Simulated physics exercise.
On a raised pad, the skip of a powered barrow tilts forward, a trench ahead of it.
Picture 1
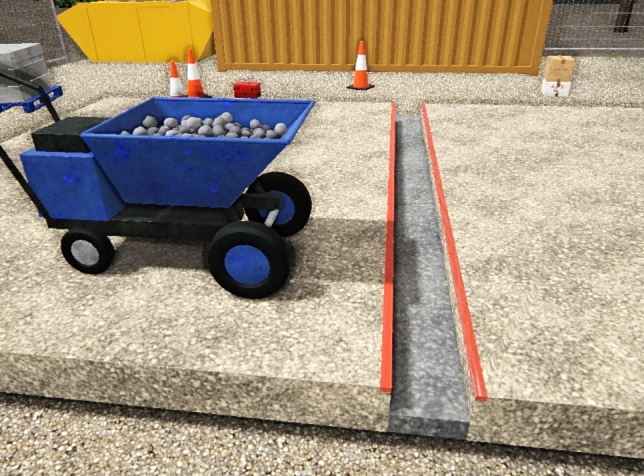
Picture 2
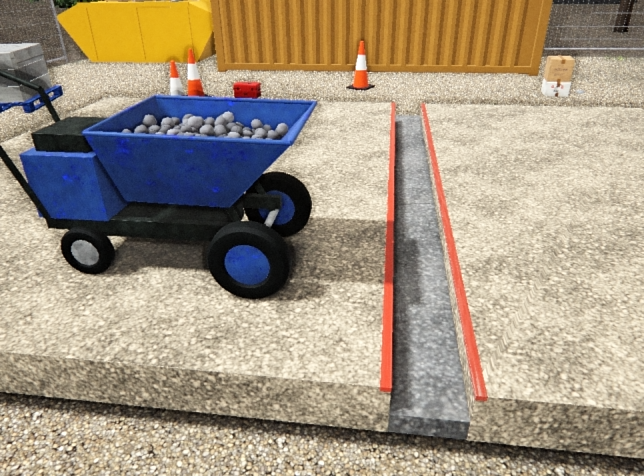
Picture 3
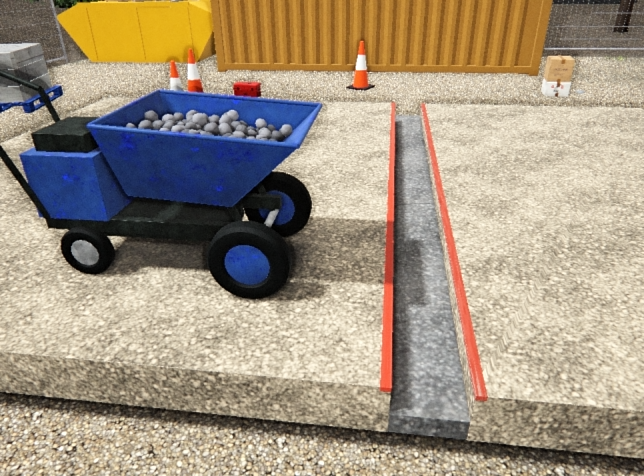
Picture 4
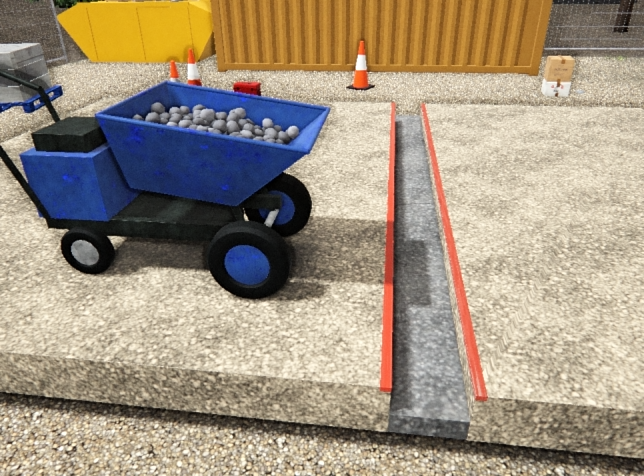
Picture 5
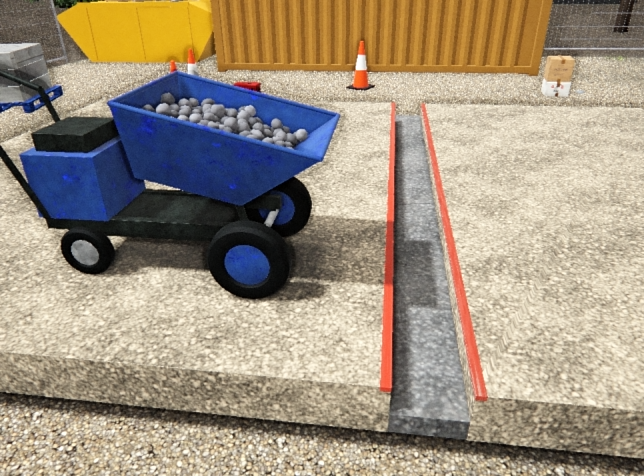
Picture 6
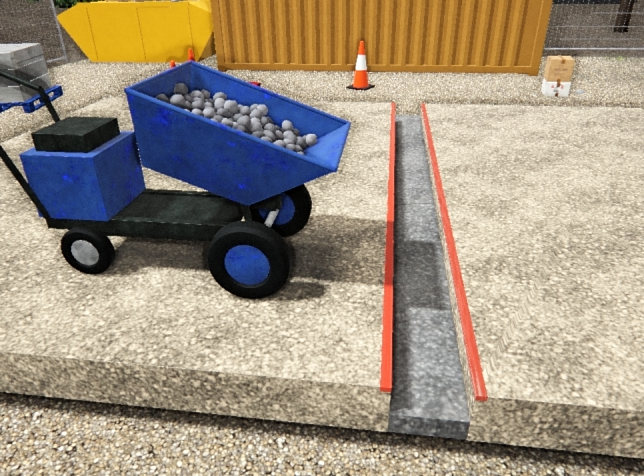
On a raised gravelly pad with a red-edged trench, a blue wheeled barrow stands to the left, its skip holding round grey cobbles. The skip starts level, then its rear rises and it tilts steadily forward to the right.
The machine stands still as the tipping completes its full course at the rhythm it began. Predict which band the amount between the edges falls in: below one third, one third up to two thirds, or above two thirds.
It falls above two thirds.
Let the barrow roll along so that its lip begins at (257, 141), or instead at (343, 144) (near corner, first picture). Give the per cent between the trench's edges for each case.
Approximately 70 per cent and 40 per cent, in that order.
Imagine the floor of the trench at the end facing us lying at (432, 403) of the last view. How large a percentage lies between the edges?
The share comes out near 60 percent.
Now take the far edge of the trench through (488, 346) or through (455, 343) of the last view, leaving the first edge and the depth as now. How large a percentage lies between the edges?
I'd put it near 90 in a hundred, then near 70 in a hundred.
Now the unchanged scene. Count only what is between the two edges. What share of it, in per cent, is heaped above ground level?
25 in a hundred.
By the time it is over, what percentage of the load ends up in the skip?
It works out to some 10 percent.
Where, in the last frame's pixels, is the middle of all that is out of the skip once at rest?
Last view, centre at rest - approx. (422, 280).
Shortly afterwards, skip tipped steeply; the whole lot in the skip.
Next, skip tipped right over; the bulk in the skip; only a few short of the trench; near a quarter in or heaped over the trench; only a few falling.
Some moments later, skip tipped right over; a little in the skip; only a few short of the trench; the bulk in or heaped over the trench; a little beyond it.
In the end, skip tipped right over; a little in the skip; only a few short of the trench; the bulk in or heaped over the trench; a little beyond it.
